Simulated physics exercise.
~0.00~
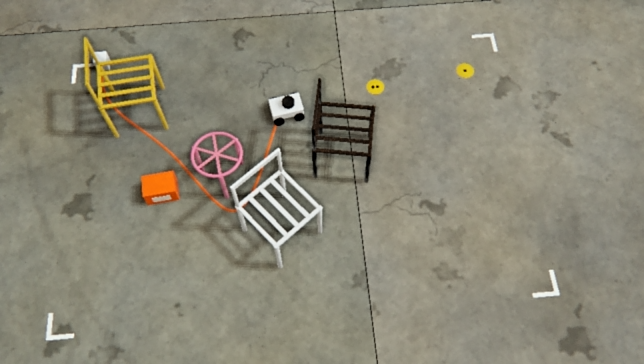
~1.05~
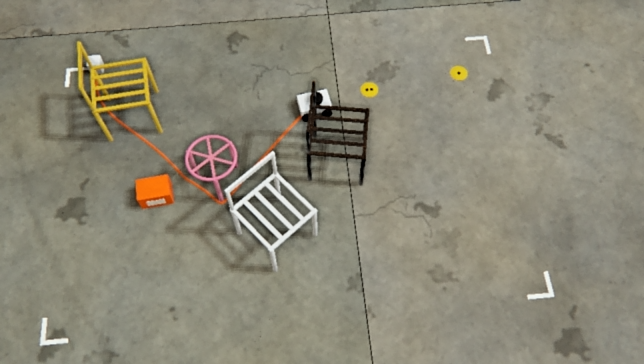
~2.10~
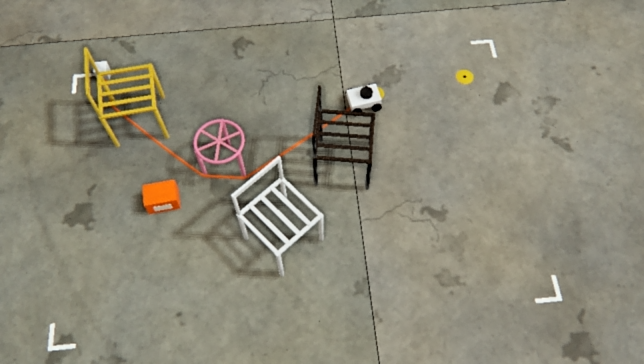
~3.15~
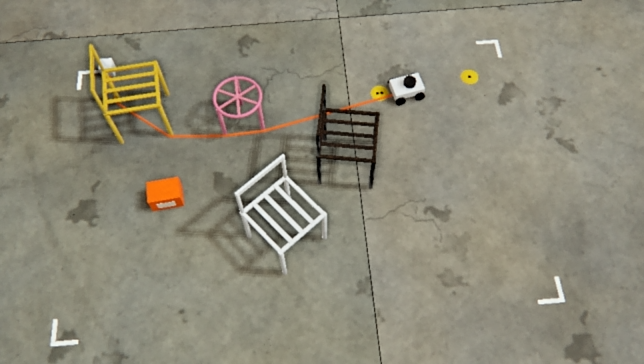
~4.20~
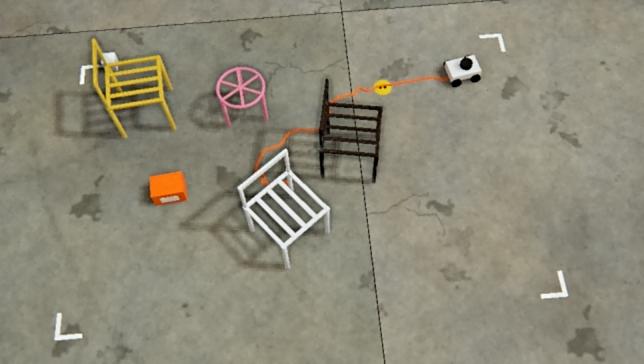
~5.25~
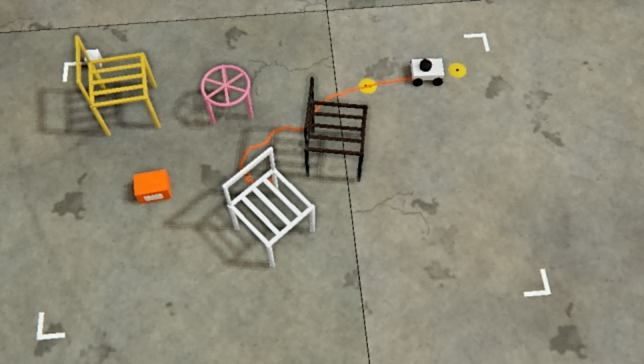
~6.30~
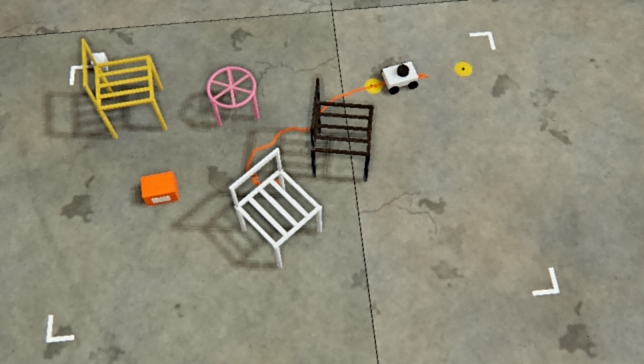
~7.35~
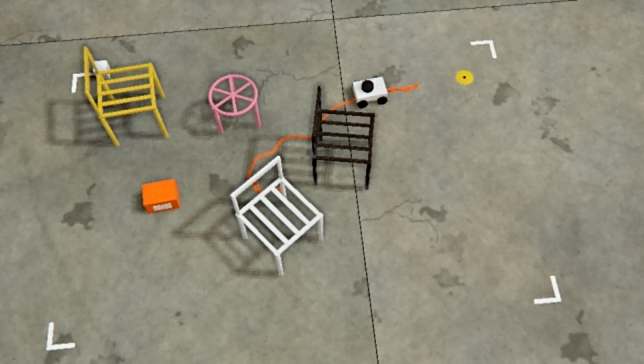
A small white cart tows an orange lead rightward, shifting a pink stool, then rolls back left.
